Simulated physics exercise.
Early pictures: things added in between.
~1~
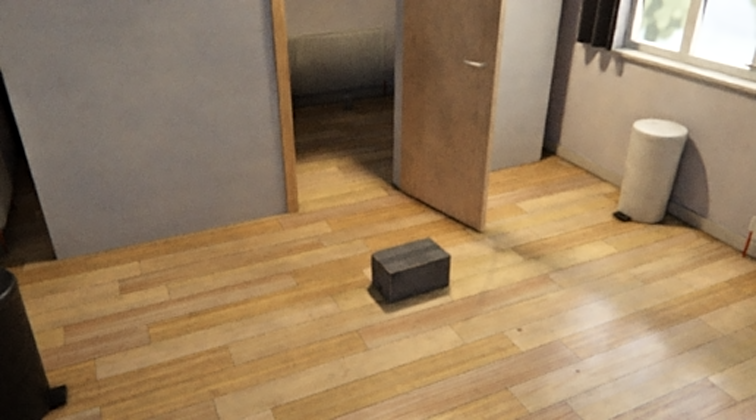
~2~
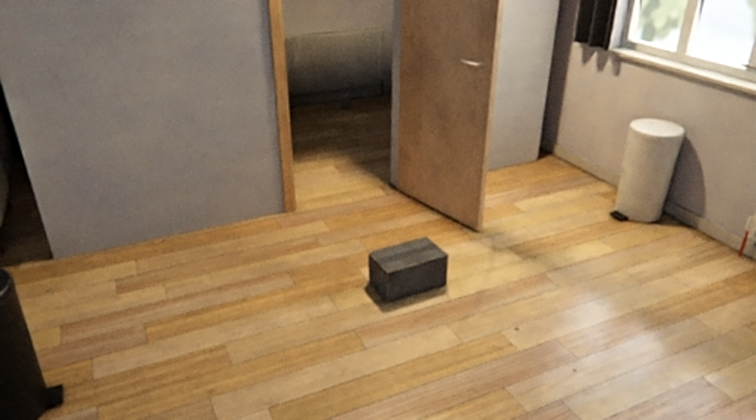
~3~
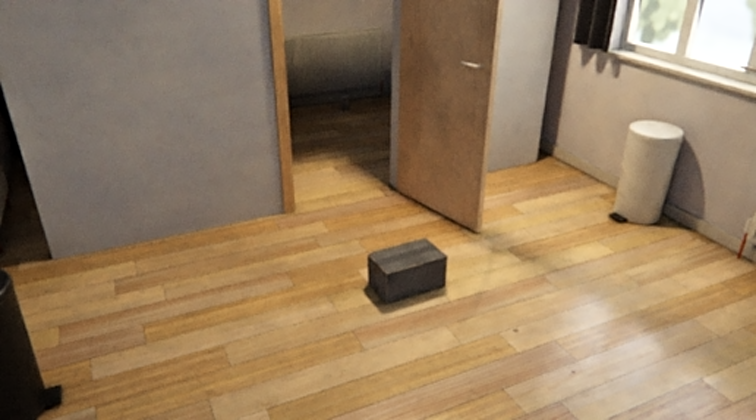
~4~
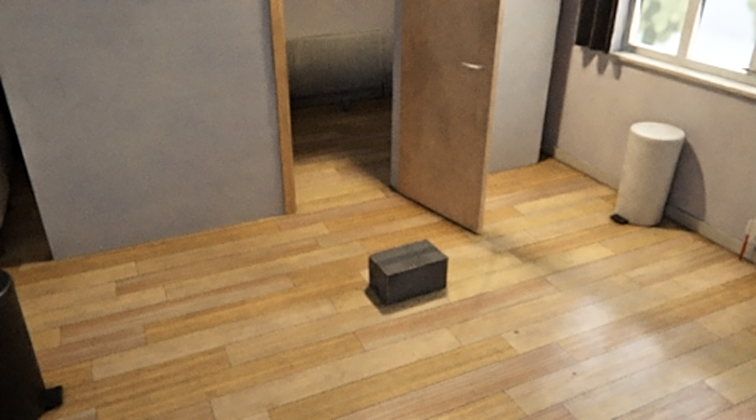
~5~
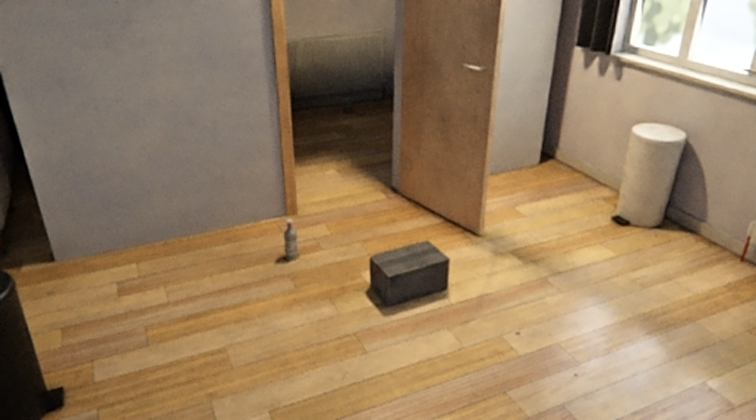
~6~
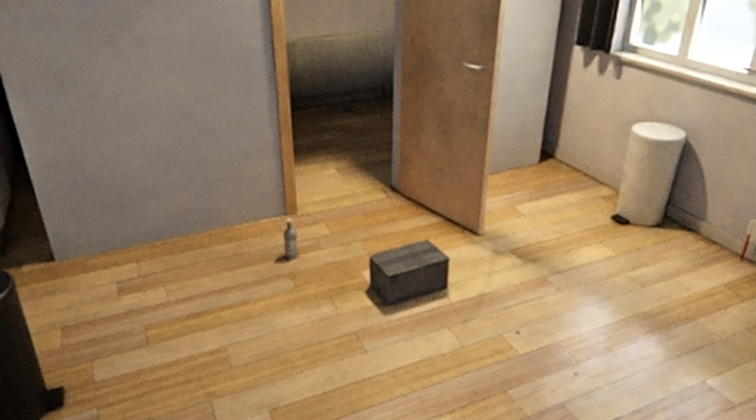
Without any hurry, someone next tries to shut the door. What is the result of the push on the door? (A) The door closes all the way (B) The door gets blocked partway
Option A: The door closes all the way.
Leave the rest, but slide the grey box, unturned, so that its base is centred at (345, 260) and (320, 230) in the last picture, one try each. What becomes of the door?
First it finishes its swing, then it cannot finish its swing.
Then, 1.00 s on from there, door at 83°.
Then, 1.90 s on from there, door at 49°.
Then, 2.70 s on from there, door at 18°.
In the end, door at 0°; both unmoved. At the end, from the last picture's camera, white bottle near (291, 238).
